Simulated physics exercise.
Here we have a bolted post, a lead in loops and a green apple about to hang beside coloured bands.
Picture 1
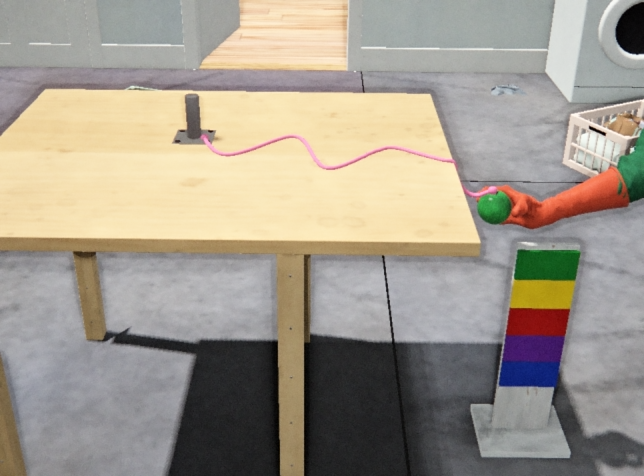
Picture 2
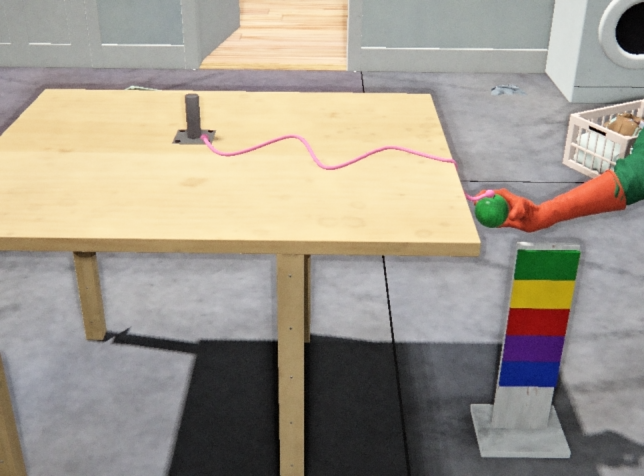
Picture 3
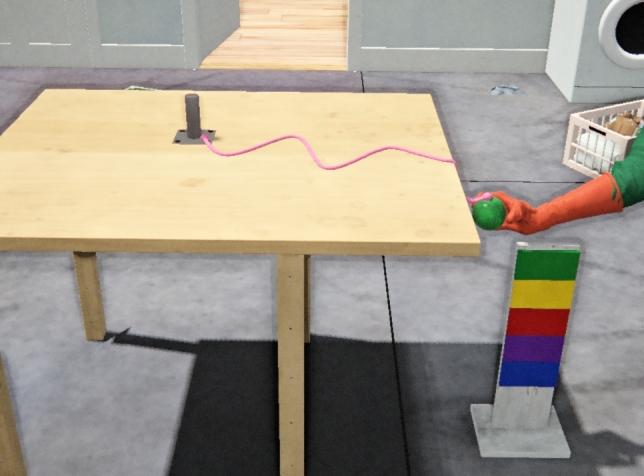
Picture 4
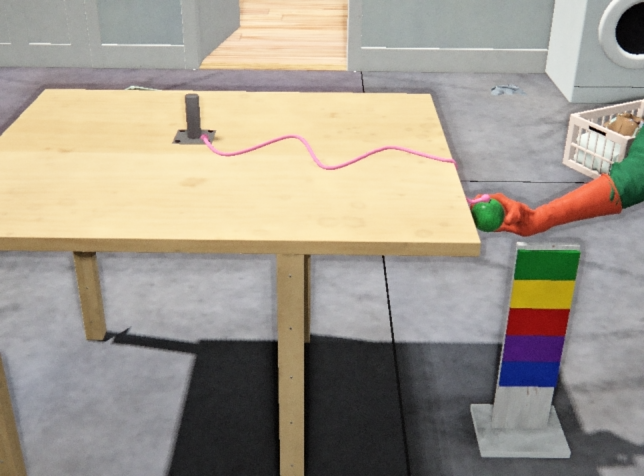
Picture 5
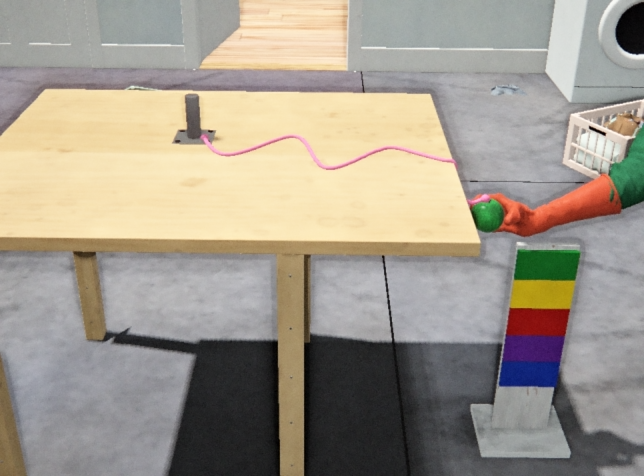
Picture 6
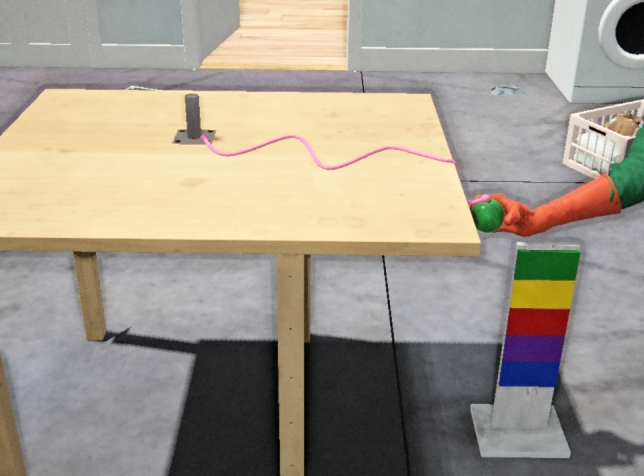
A hand in a red glove held a green ball at the table's right edge, beside a stand of coloured bands, and shifted it slightly down and left, then kept still; the wavy pink cord barely moved.
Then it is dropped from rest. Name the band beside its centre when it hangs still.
Its centre hangs level with the purple band.
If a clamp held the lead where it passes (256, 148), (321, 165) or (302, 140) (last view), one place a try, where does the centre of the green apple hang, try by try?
Near (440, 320), (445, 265) and (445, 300).
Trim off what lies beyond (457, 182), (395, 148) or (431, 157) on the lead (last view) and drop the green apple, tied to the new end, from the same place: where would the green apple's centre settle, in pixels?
Near (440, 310), (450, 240) and (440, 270).
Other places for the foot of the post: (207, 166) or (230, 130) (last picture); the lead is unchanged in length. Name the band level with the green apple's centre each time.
In that order: Blue; blue.
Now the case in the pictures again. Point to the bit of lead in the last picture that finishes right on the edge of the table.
Near (346, 165).
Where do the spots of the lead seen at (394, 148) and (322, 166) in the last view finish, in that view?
Near (446, 220) and (423, 154).
Soon after, apple near (464, 348); level with purple.
Then, apple near (419, 333); level with purple.
At rest, apple near (434, 339); level with purple. Its middle rests at the purple band.
